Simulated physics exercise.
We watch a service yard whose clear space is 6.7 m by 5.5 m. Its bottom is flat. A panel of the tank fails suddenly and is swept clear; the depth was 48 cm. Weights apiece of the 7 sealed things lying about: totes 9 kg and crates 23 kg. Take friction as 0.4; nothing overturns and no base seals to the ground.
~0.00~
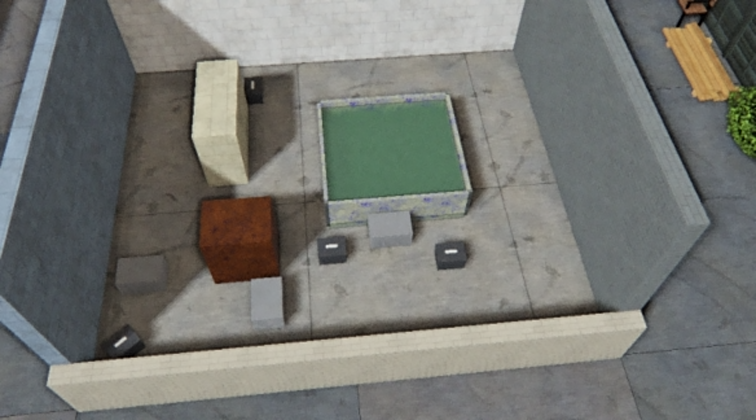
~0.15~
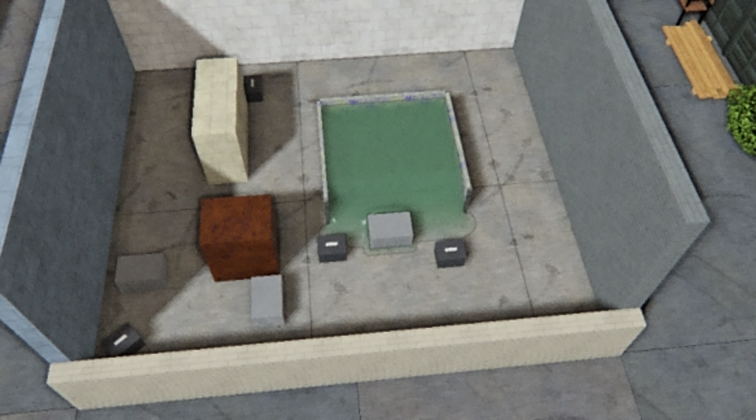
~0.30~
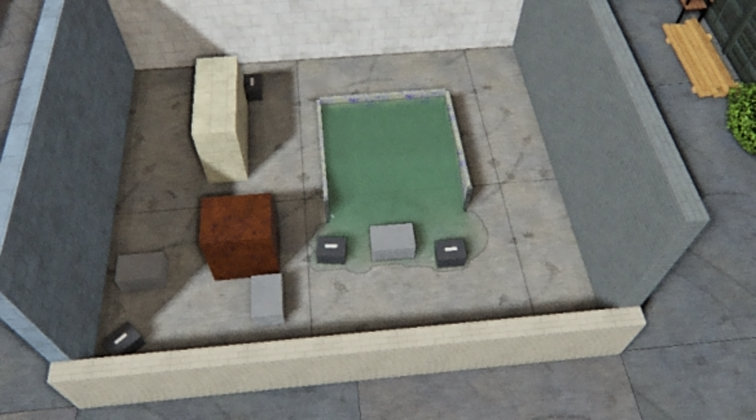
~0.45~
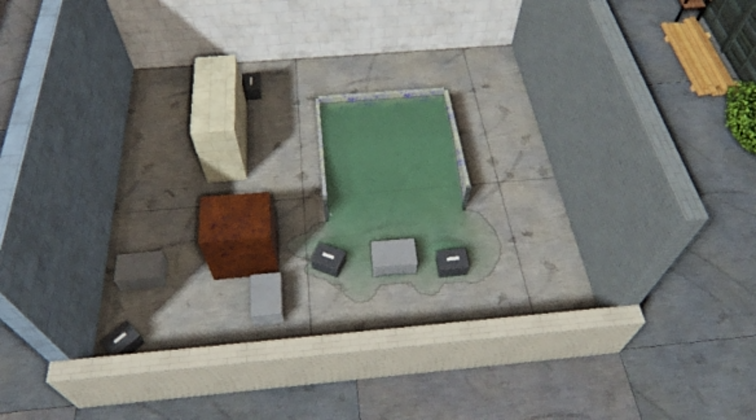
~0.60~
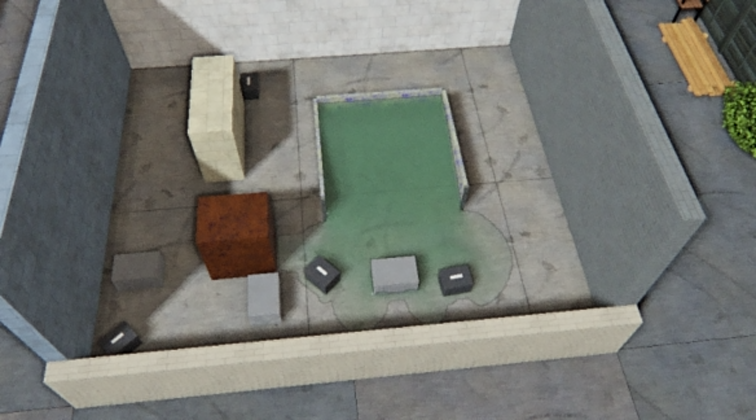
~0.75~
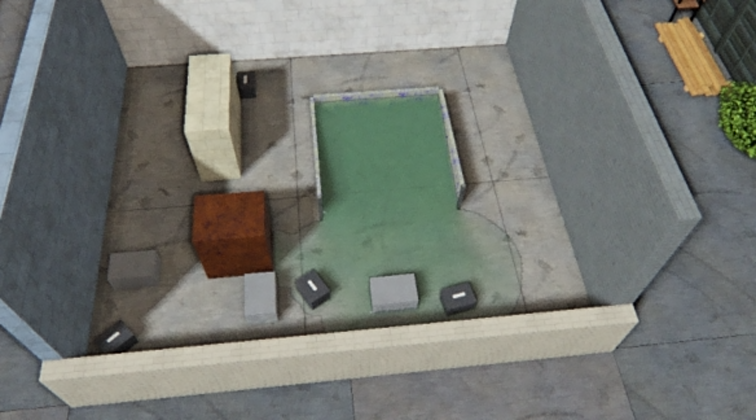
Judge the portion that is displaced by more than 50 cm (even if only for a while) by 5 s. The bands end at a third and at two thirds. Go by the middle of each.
It is two thirds or above.
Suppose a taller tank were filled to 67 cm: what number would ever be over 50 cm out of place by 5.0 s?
Then 6.
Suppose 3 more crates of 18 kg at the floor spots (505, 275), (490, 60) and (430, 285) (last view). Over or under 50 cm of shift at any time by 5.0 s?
In that order: More, under, more.
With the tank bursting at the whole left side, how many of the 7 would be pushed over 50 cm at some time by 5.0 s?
Then 3.
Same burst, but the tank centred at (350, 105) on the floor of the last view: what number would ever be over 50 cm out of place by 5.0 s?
Then 6.
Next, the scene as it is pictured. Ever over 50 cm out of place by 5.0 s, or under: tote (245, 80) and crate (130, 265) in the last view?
In turn: Less, more.
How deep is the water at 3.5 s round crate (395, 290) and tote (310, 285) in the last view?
Roughly 14 and 12 cm.
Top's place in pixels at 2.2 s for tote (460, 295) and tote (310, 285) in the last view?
Around (570, 294) and (192, 328).
After 1.1 s 3 of 7 are over 50 cm from their spots; 1 afloat.
After 2.2 s 3 of 7 are over 50 cm from their spots; 2 afloat.
After 3.5 s 5 of 7 are over 50 cm from their spots; 4 afloat.
After 5.0 s 6 of 7 are over 50 cm from their spots, and 6 have been at some point; 1 afloat.
